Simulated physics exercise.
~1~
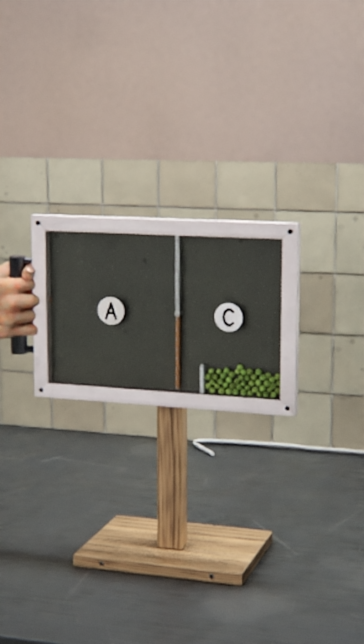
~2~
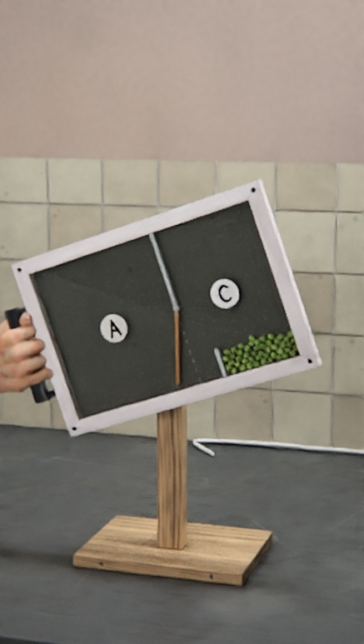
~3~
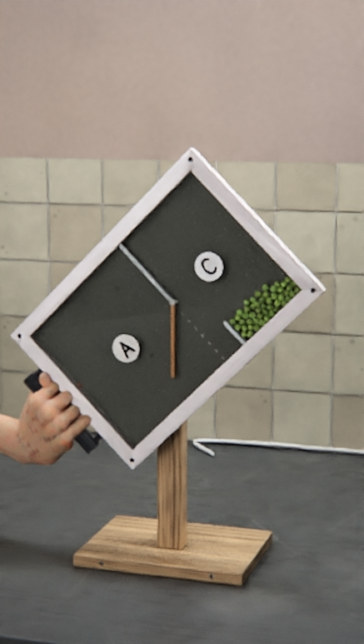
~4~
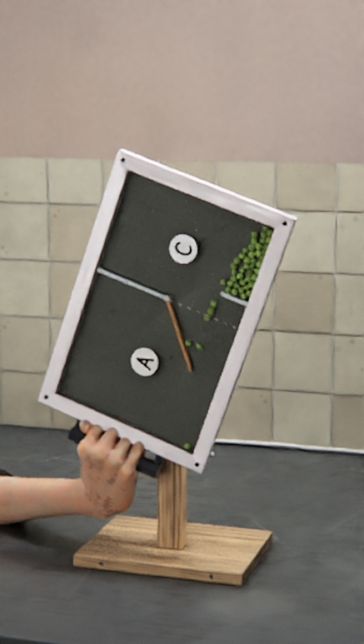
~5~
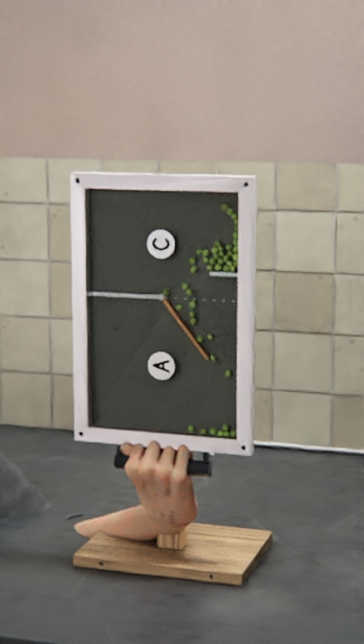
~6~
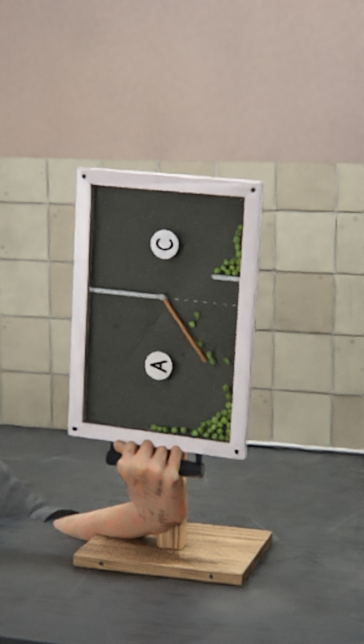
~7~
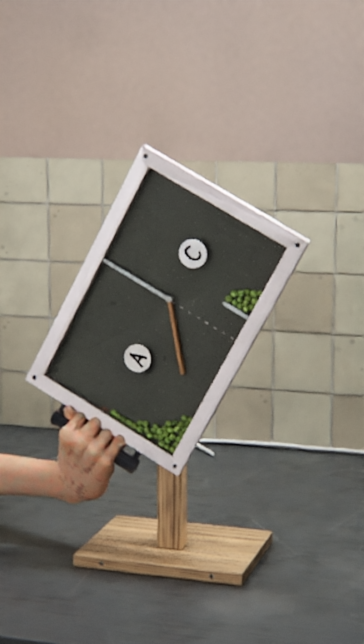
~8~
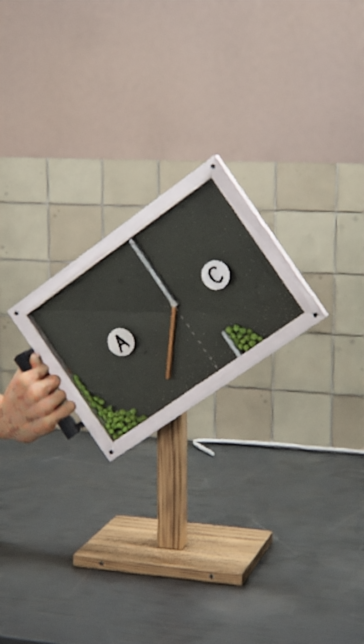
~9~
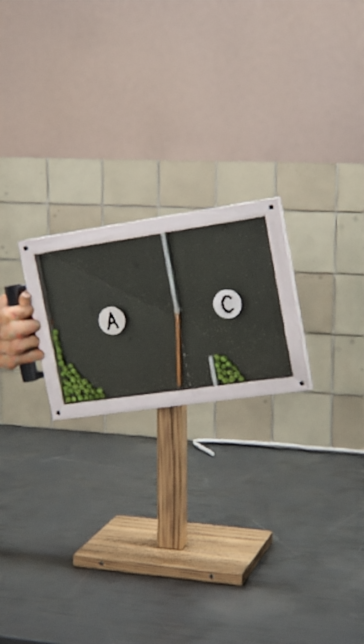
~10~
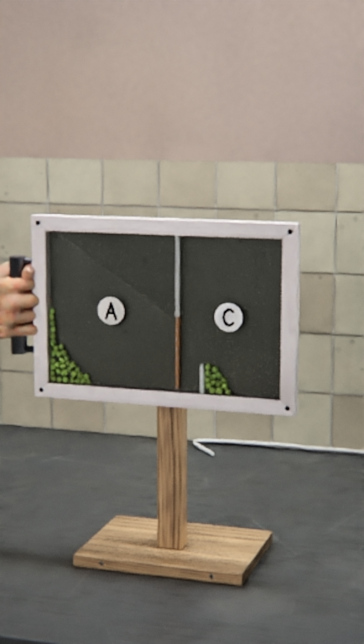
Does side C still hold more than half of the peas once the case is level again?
No, most of the peas end up in side A, and only a smaller pile stays behind the short ledge in side C.
